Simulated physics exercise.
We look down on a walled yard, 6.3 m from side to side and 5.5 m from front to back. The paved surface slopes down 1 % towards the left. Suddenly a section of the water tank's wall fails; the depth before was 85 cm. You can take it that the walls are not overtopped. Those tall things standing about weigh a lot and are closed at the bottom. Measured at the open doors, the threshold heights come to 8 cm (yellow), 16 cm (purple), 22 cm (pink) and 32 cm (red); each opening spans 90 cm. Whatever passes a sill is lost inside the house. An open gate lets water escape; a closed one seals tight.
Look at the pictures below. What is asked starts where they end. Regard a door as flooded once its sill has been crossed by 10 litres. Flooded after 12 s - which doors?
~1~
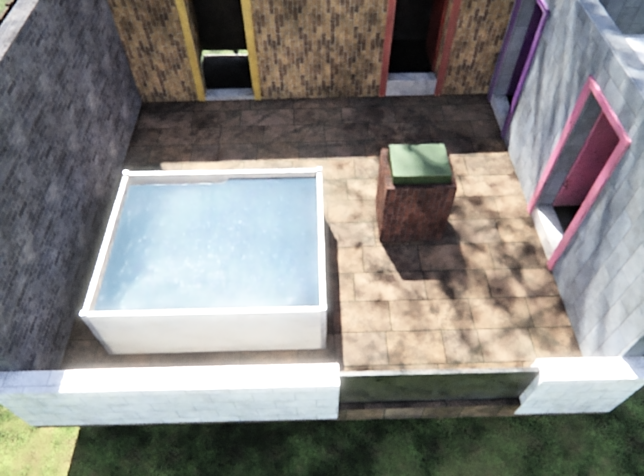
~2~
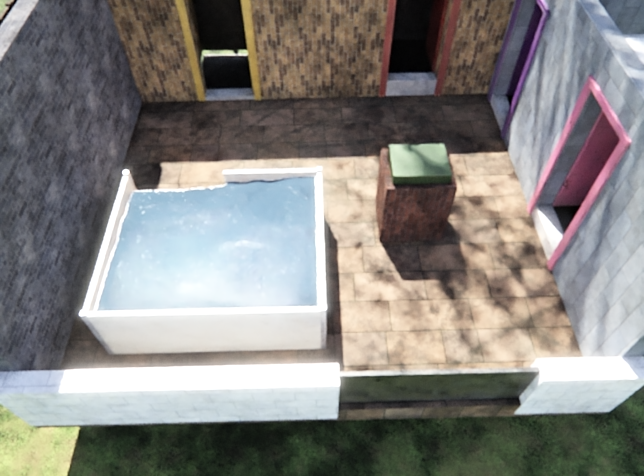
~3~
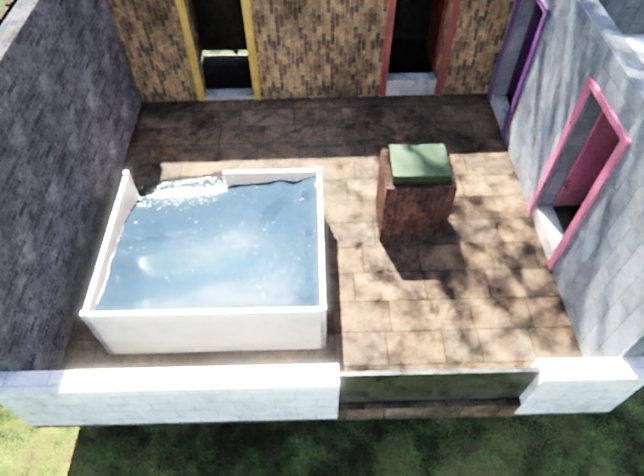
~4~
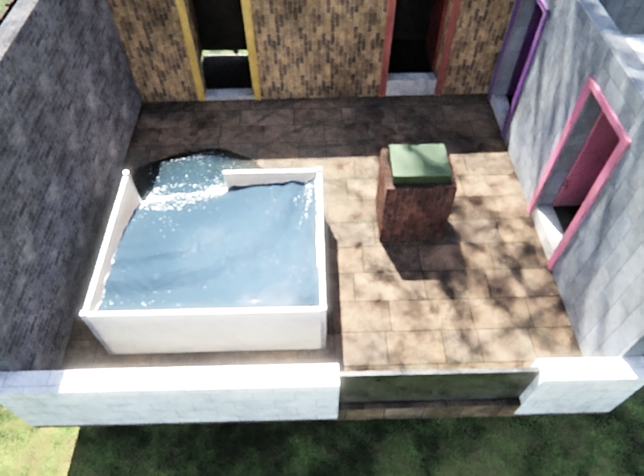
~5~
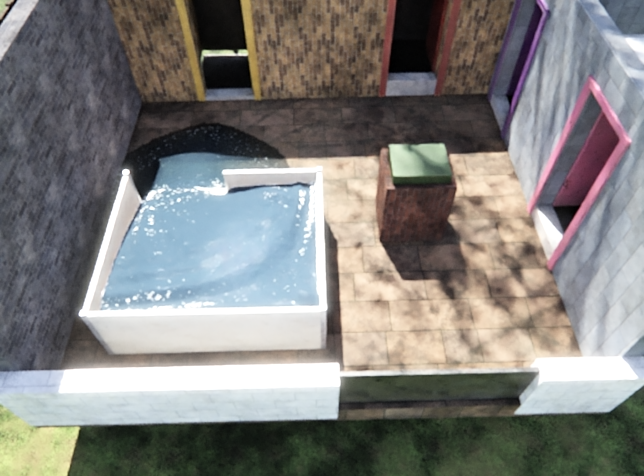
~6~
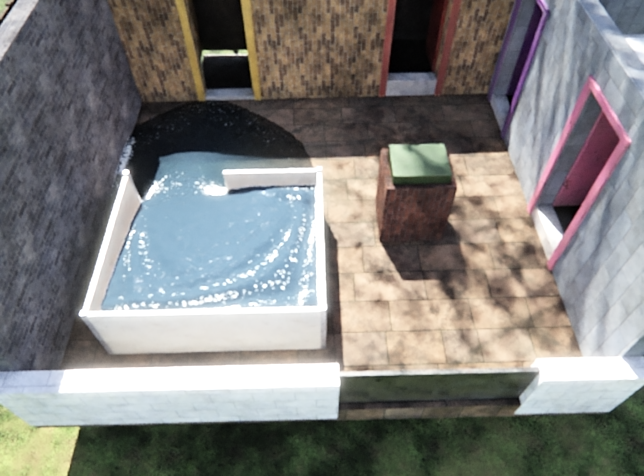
In the end at the yellow door the water let in will surpass the limit, at the purple door the water let in will surpass the limit, at the pink door the water let in will remain short of the limit, at the red door the water let in will remain short of the limit.
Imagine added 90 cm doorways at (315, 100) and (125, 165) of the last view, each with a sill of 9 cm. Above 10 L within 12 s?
Exceeded, exceeded.
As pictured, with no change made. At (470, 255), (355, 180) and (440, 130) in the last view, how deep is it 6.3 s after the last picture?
Around 8 cm, 3 cm and 17 cm.
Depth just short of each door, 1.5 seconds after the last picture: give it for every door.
Yellow 37 cm, purple 0 cm, pink 0 cm, red 5 cm.
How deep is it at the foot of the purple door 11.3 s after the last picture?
Depth: ~ 8.5 cm.
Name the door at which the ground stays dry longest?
Lab note: Last arrival at the pink door.
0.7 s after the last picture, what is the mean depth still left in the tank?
58 cm.
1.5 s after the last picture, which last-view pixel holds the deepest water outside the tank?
Roughly at pixel (162, 106).
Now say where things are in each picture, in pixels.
The first frame shows the water tank at (216, 238) is whole and still, 85 cm deep.
In the second frame, water pours out on the water tank's far side and has run 0.7 m, to a hidden place; typically 7 cm deep outside, 85 cm at the water tank's back.
In the third frame, the front is at a hidden place, 1.0 m from the gap on the water tank's far side; 1.1 m2 of floor is under water; 85 cm left at the back of the water tank.
In the fourth frame, the front is at (217, 152), 1.5 m from the gap on the water tank's far side; 2.5 m2 of floor is under water; 84 cm left at the back of the water tank.
In the fifth frame, water pours out on the water tank's far side and has run 2.1 m, to (214, 126); typically 7 cm deep outside, 80 cm at the water tank's back.
In the sixth frame, water pours out on the water tank's far side and has run 2.8 m, to (202, 101); typically 6 cm deep outside, 71 cm at the water tank's back.
Then, 0.7 s after the last picture water covers 30 % of the floor and is deepest (68 cm) near (142, 107); yellow door 22 cm at the sill, 90 L in, purple door not reached, pink door not reached, red door not reached.
Then, 1.5 s after the last picture water covers 30 % of the floor and is deepest (57 cm) near (162, 106); yellow door 37 cm at the sill, 289 L in, purple door not reached, pink door not reached, red door 5 cm at the sill, 0 L in.
Then, 2.8 s after the last picture water covers 55 % of the floor and is deepest (38 cm) near (487, 98); yellow door 28 cm at the sill, 476 L in, purple door 31 cm at the sill, 0 L in, pink door not reached, red door 9 cm at the sill, 0 L in.
Then, 6.3 s after the last picture water covers 95 % of the floor and is deepest (19 cm) near (140, 113); yellow door 18 cm at the sill, 749 L in, purple door 17 cm at the sill, 96 L in, pink door 10 cm at the sill, 0 L in, red door 11 cm at the sill, 0 L in.
Then, 11.3 s after the last picture water covers 100 % of the floor and is deepest (20 cm) near (52, 397); yellow door 11 cm at the sill, 827 L in, purple door 8 cm at the sill, 97 L in, pink door 9 cm at the sill, 0 L in, red door 10 cm at the sill, 0 L in.
